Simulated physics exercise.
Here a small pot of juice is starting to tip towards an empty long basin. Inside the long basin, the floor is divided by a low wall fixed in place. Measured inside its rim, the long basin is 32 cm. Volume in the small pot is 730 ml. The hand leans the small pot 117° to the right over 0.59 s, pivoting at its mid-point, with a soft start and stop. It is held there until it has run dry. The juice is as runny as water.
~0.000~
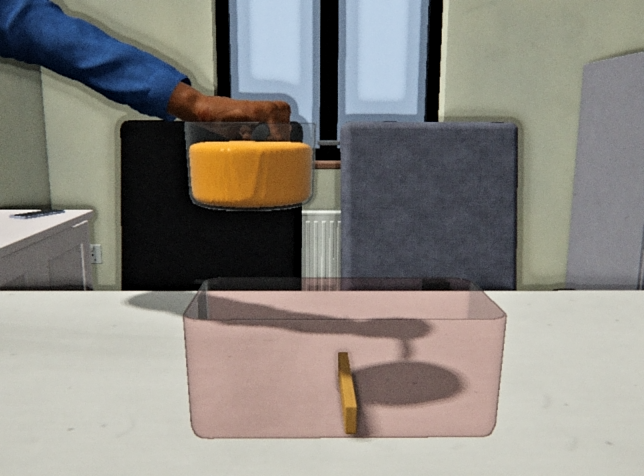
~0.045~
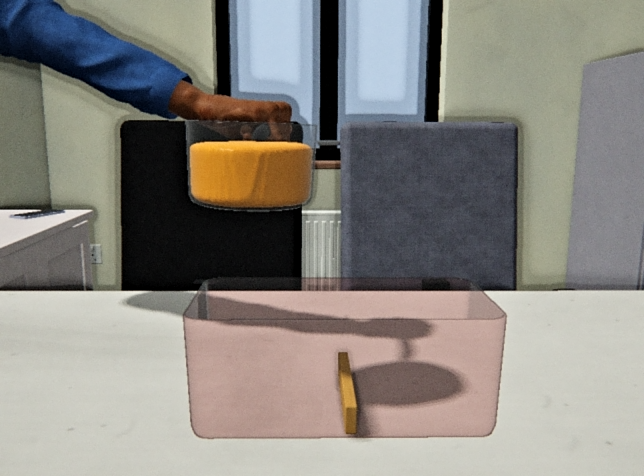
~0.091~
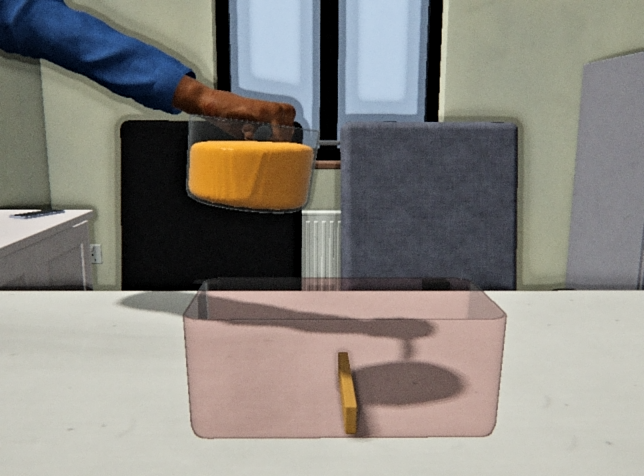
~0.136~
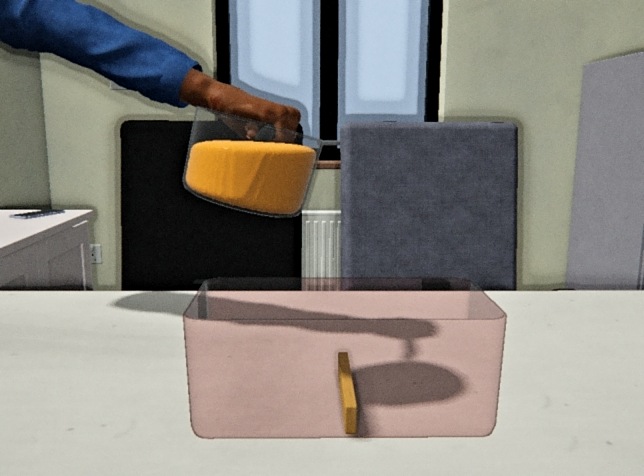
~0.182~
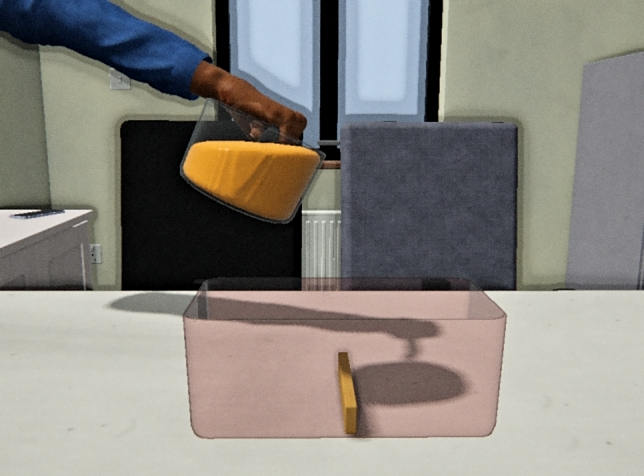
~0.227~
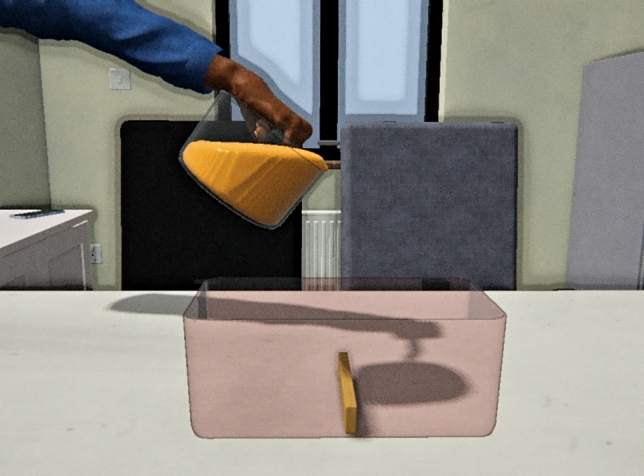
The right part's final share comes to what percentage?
It comes to roughly 58 %.
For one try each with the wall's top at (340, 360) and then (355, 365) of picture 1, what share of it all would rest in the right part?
The first try gives 65 percent and the second 45 percent.
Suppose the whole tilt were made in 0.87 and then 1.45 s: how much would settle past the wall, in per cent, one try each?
Some 65 and 70 per cent, in that order.
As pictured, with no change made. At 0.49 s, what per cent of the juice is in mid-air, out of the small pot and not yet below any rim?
Roughly 44 %.
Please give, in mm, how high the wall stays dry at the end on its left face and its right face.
Left side: Around 18 mm. Right side: Around 12 mm.
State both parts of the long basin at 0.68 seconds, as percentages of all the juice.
Near 28 on the left, 64 on the right.
Then, 0.49 s in, the tilt is 108° and 25 per cent is still to pour, 1 is left of the wall and 29 right of it.
Then, 0.68 s in, the tilt is 117° and 3 per cent is still to pour, 28 is left of the wall and 63 right of it.
Then, 0.87 s in, the tilt is 117° and 0 per cent is still to pour, 38 is left of the wall and 60 right of it.
Then, 1.09 s in, the tilt is 117° and 0 per cent is still to pour, 40 is left of the wall and 59 right of it.
Finally, 41 per cent lies left of the wall, 58 right of it and 1 outside.
